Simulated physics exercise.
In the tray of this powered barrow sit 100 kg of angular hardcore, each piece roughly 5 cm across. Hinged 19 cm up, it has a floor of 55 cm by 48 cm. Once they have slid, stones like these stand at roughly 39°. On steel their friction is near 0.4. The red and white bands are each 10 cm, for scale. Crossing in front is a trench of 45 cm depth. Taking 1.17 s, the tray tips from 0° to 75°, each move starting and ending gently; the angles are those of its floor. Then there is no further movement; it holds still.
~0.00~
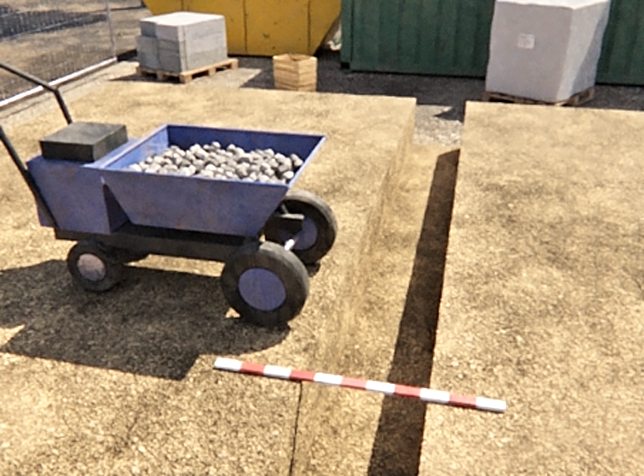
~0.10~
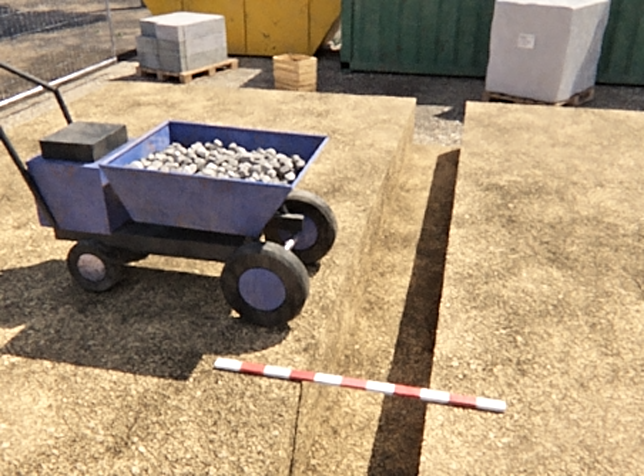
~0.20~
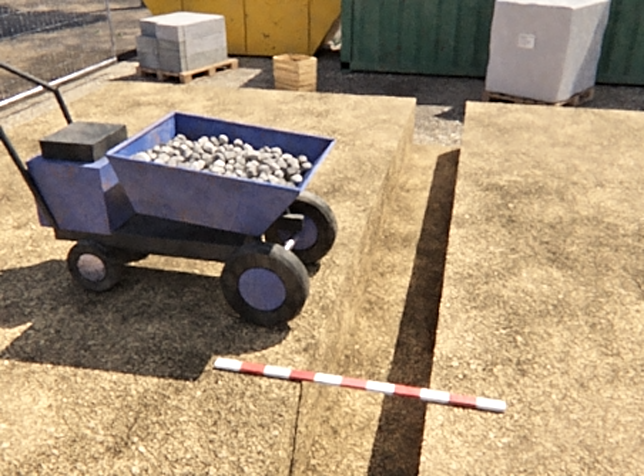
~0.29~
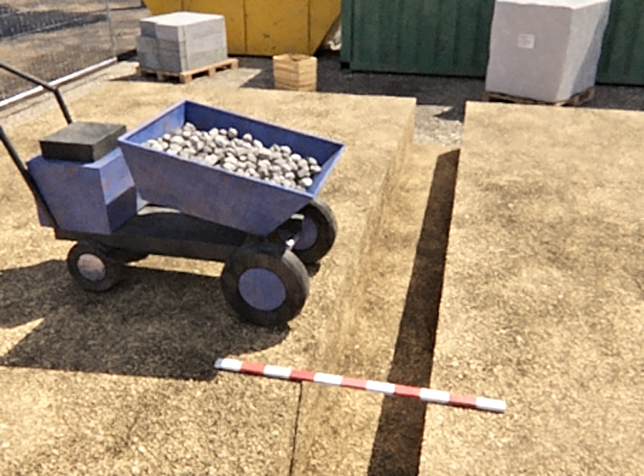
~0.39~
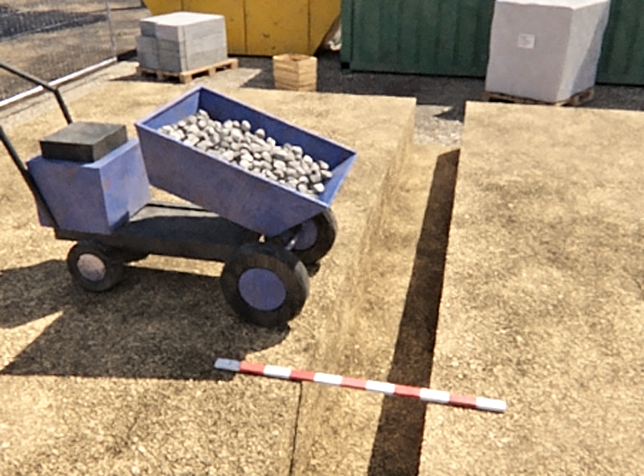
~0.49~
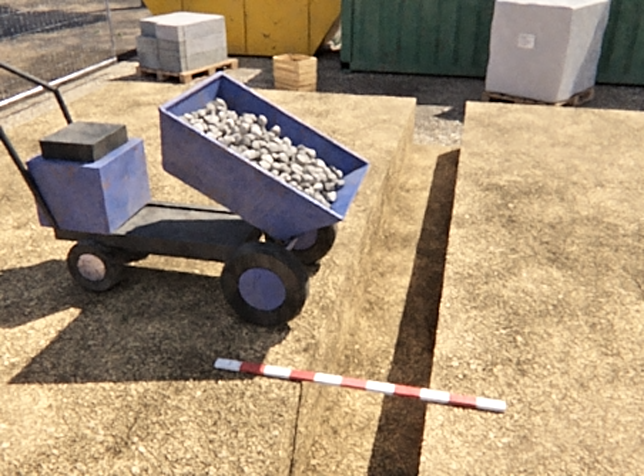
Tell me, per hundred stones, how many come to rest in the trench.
82 per hundred.
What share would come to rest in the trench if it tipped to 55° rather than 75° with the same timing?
Then roughly 10 percent.
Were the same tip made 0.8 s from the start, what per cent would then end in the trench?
That works out at about 70 in a hundred.
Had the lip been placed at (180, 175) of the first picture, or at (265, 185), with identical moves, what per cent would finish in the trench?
Roughly 55 in a hundred from the first, 95 in a hundred from the second.
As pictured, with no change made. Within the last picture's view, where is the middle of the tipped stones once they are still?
Their middle lands near (409, 371).
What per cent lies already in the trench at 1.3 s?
Approx. 25 % of the load.
After 0.9 s the floor is at 63°; 100 % in the tray; the foremost stones are at (389, 252).
After 1.3 s the floor is at 75°; 69 % in the tray, 24 % in the trench, 7 % past the trench; the foremost stones are at (483, 326).
After 1.6 s the floor is at 75°; 36 % in the tray, 48 % in the trench, 16 % past the trench; the foremost stones are at (559, 332).
After 3.6 s the floor is at 75°; 3 % in the tray, 82 % in the trench, 15 % past the trench; the foremost stones are at (582, 335).
